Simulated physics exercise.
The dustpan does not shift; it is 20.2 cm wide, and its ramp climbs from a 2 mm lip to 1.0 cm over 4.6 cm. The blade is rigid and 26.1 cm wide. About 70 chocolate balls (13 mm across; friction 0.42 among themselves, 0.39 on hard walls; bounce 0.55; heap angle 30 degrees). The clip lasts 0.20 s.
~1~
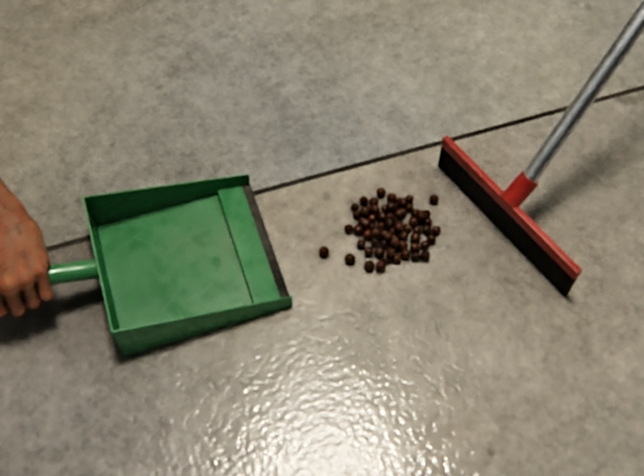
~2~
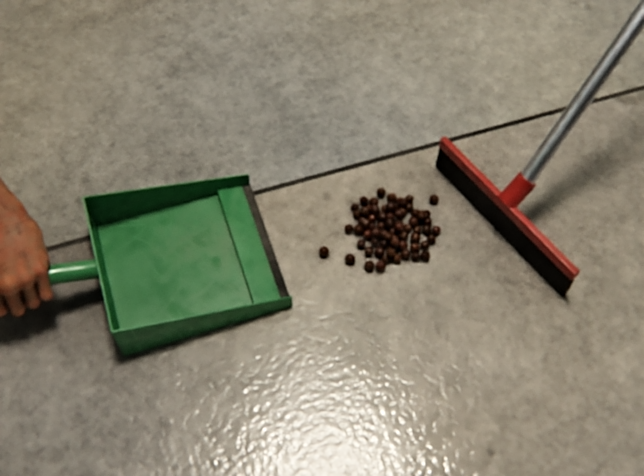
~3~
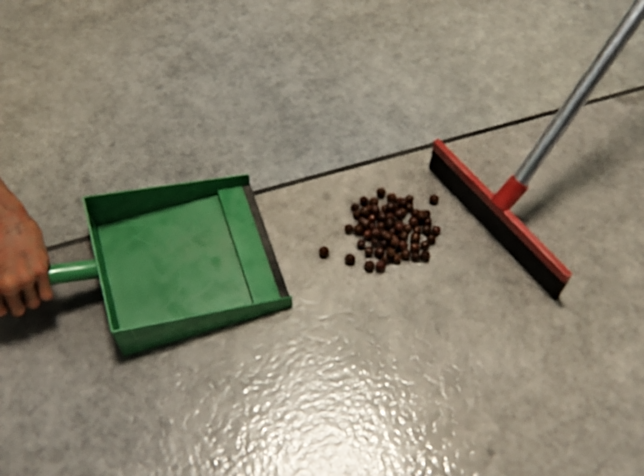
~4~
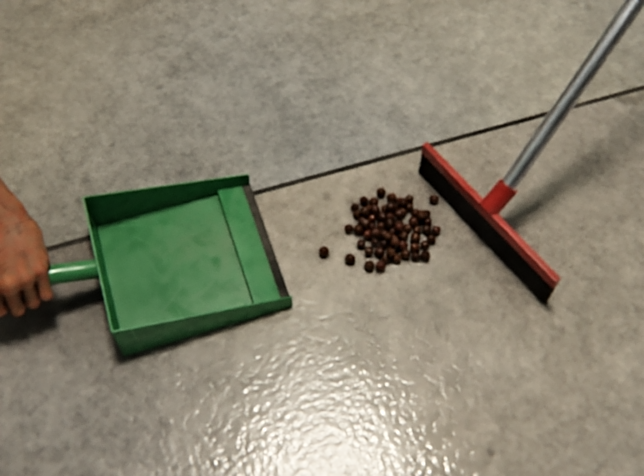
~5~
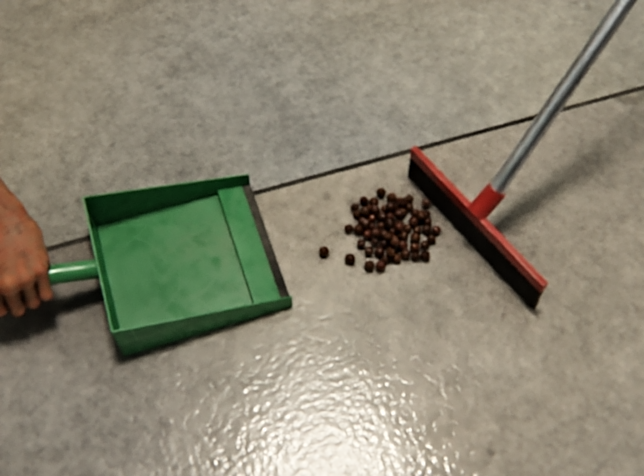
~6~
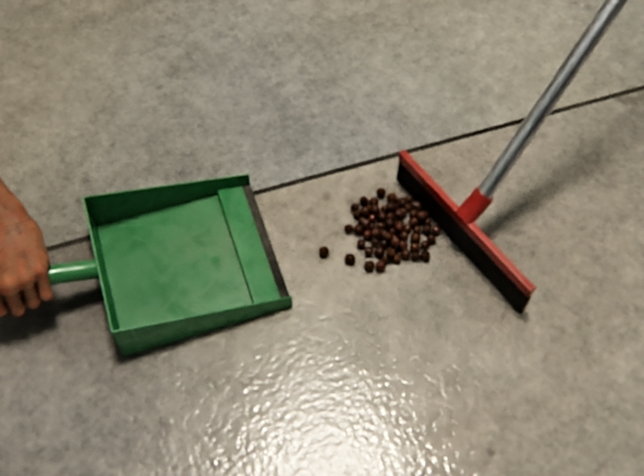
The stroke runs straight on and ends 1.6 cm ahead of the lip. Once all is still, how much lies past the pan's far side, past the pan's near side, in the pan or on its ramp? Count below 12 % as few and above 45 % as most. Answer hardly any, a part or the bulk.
Far side: Hardly any, near side: A part, pan: A part.
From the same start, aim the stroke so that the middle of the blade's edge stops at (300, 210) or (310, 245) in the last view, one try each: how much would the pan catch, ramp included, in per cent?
About 5 and 10 per cent.
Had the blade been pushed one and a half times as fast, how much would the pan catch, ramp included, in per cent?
In that case some 25 per cent.
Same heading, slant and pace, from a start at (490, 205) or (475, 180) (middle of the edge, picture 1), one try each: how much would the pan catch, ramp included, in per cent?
Some 10 and 5 per cent.
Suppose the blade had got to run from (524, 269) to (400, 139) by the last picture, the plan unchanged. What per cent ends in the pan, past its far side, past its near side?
Pan 0, far 0, near 20.
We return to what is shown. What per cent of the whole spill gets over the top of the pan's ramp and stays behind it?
Some 0 per cent.
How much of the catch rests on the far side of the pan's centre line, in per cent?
About 20 per cent.
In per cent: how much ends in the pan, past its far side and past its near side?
Far side 0, near side 25, pan 20.
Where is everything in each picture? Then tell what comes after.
In the first picture, blade from (575, 274) to (446, 144), moved 0.0 cm, 0 of the pieces shifted so far; middle of the pieces at (393, 232); pan at (177, 269).
In the second picture, blade from (573, 275) to (443, 144), moved 0.4 cm, 0 of the pieces shifted so far; middle of the pieces at (393, 232).
In the third picture, blade from (566, 278) to (437, 147), moved 1.4 cm, 0 of the pieces shifted so far; middle of the pieces at (393, 232).
In the fourth picture, blade from (554, 282) to (426, 150), moved 3.1 cm, 0 of the pieces shifted so far; middle of the pieces at (393, 232).
In the fifth picture, blade from (542, 287) to (414, 154), moved 4.8 cm, 1 of the pieces shifted so far; middle of the pieces at (393, 232).
In the sixth picture, blade from (529, 292) to (403, 158), moved 6.6 cm, 1 of the pieces shifted so far; middle of the pieces at (393, 232); pan at (177, 269).
Then, 0.21 s after the last picture, middle of the blade 15 cm from the lip; 0 % over the lip, far side 0 %, near side 15 %.
Then, 0.36 s after the last picture, middle of the blade 8 cm from the lip; 0 % over the lip, far side 0 %, near side 20 %.
Then, 0.63 s after the last picture, middle of the blade 5 cm from the lip; 20 % over the lip, far side 0 %, near side 25 %.
In the end, far side 0 %, near side 25 %, pan 20 %, in front of the lip or behind the blade 55 %.
